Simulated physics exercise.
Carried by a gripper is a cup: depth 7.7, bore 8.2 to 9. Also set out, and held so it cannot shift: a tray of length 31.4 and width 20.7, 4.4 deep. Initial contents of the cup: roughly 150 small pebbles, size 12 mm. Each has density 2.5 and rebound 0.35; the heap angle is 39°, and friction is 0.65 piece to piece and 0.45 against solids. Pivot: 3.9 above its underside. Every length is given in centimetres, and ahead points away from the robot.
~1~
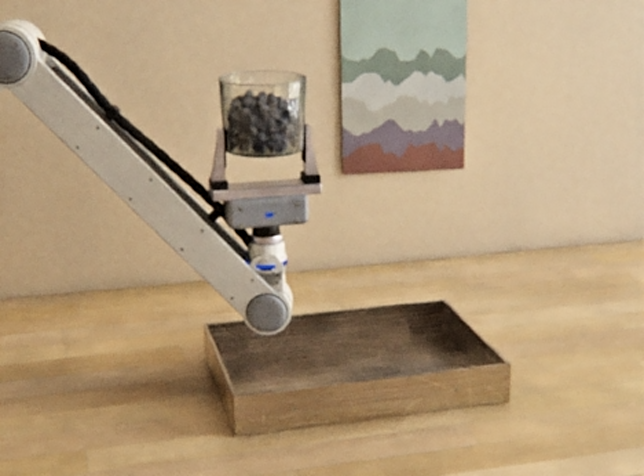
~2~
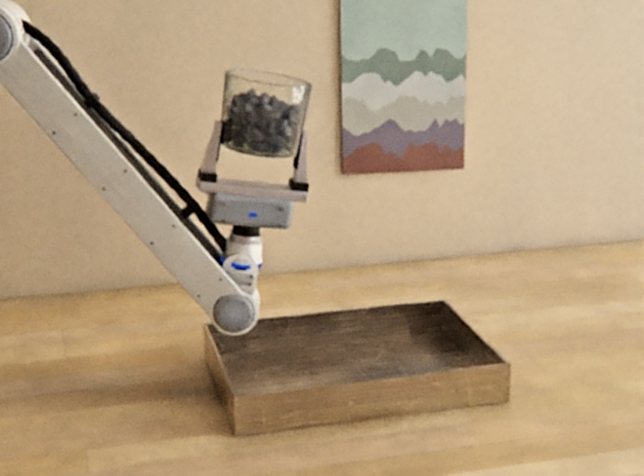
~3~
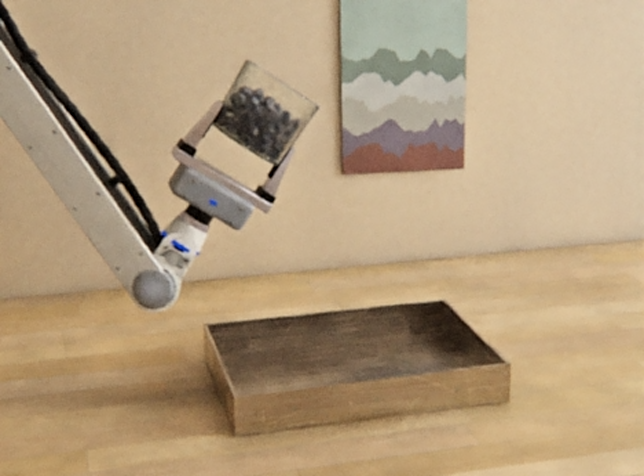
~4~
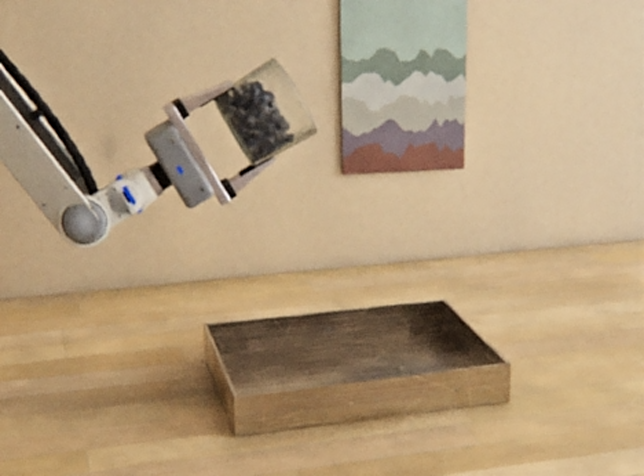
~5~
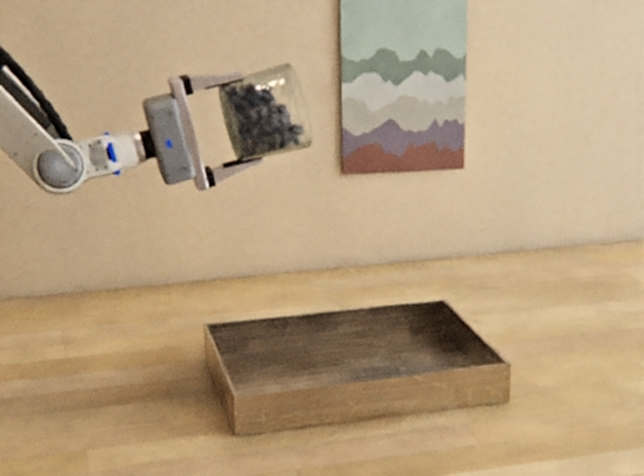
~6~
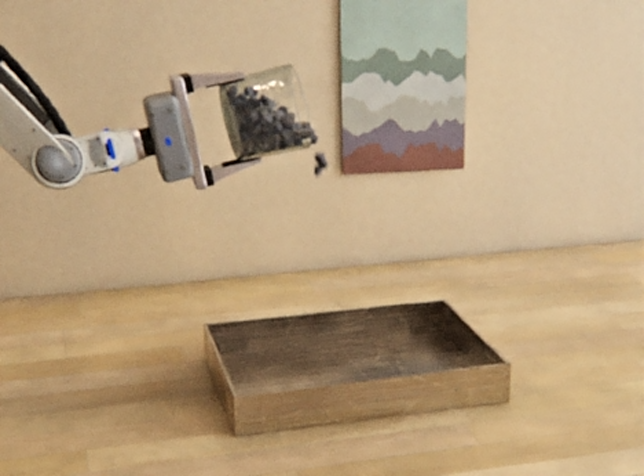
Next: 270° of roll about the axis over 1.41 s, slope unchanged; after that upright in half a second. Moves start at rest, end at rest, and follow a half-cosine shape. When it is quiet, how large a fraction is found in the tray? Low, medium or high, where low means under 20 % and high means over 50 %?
Medium.
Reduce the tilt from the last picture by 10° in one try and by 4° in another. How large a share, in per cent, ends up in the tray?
10 % and 15 %.
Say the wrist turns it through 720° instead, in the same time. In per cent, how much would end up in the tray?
Then about 40 per cent.
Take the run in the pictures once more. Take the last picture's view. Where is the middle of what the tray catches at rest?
The middle lies at roughly (366, 365).
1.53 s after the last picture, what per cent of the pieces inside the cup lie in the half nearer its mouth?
Near 40 per cent lies in the mouth half.
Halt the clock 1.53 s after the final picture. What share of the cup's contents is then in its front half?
30 per cent or thereabouts.
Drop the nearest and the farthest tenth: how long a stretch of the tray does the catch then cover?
20 cm.
Then, 0.76 s after the last picture, tipped 80°, highest piece 36 above the table; 131 in the cup, 14 in the tray, 7 in flight or on a rim.
Then, 1.53 s after the last picture, tipped 70°, highest piece 35 above the table; 110 in the cup, 39 in the tray, 3 in flight or on a rim.
Then, 2.11 s after the last picture, upright, highest piece 37 above the table; 109 in the cup, 43 in the tray.
Then, 2.81 s after the last picture, upright, highest piece 37 above the table; 109 in the cup, 43 in the tray.
Final count, 109 in the cup, 43 in the tray. That is 28 % in the tray.
